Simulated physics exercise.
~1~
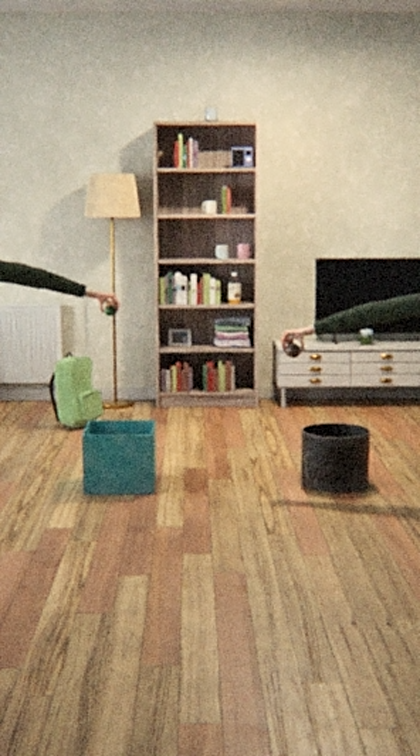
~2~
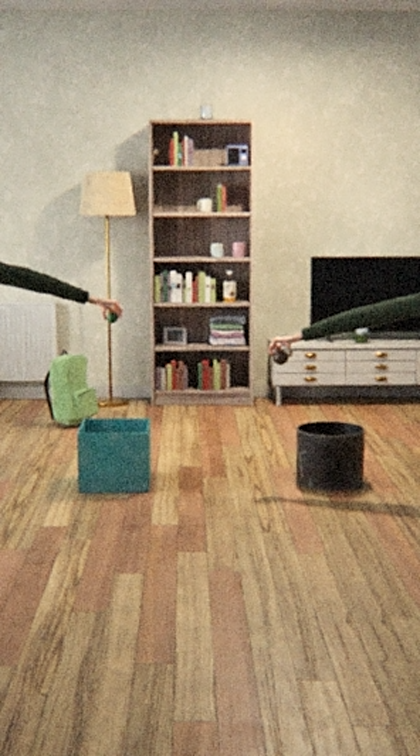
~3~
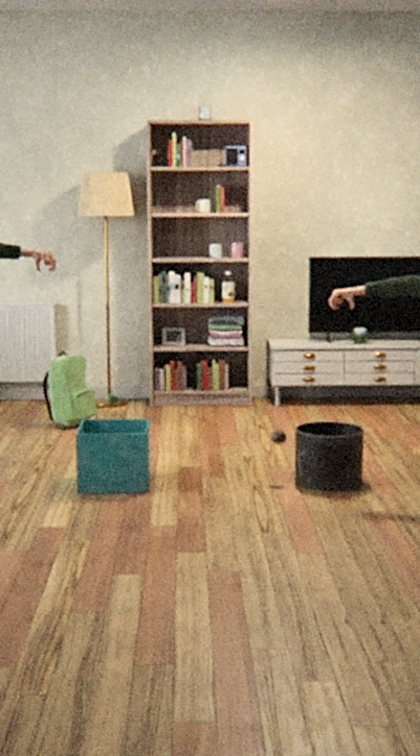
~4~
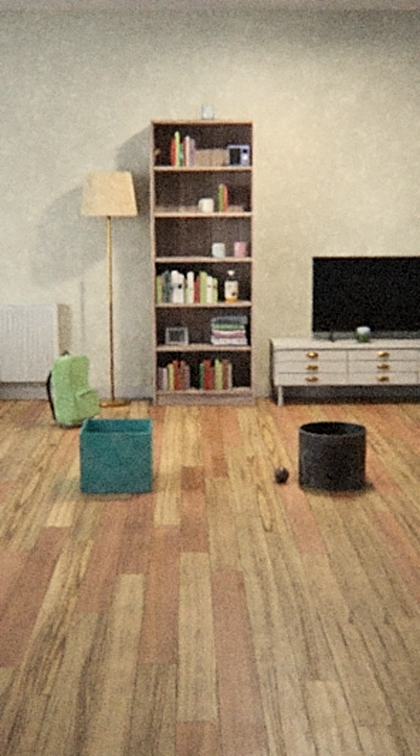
At the start, two arms reach in from opposite sides of a living room, the left hand holding a small green ball above a teal crate and the right hand holding a brown onion near a black round bin. The right hand shifts a little left and down, while the left hand barely moves. Then both hands let go and draw back, and the onion drops just to the left of the bin. The green ball falls into the crate and is hidden from view. At the end, the arms are gone and the onion sits on the wooden floor beside the bin, having missed it.
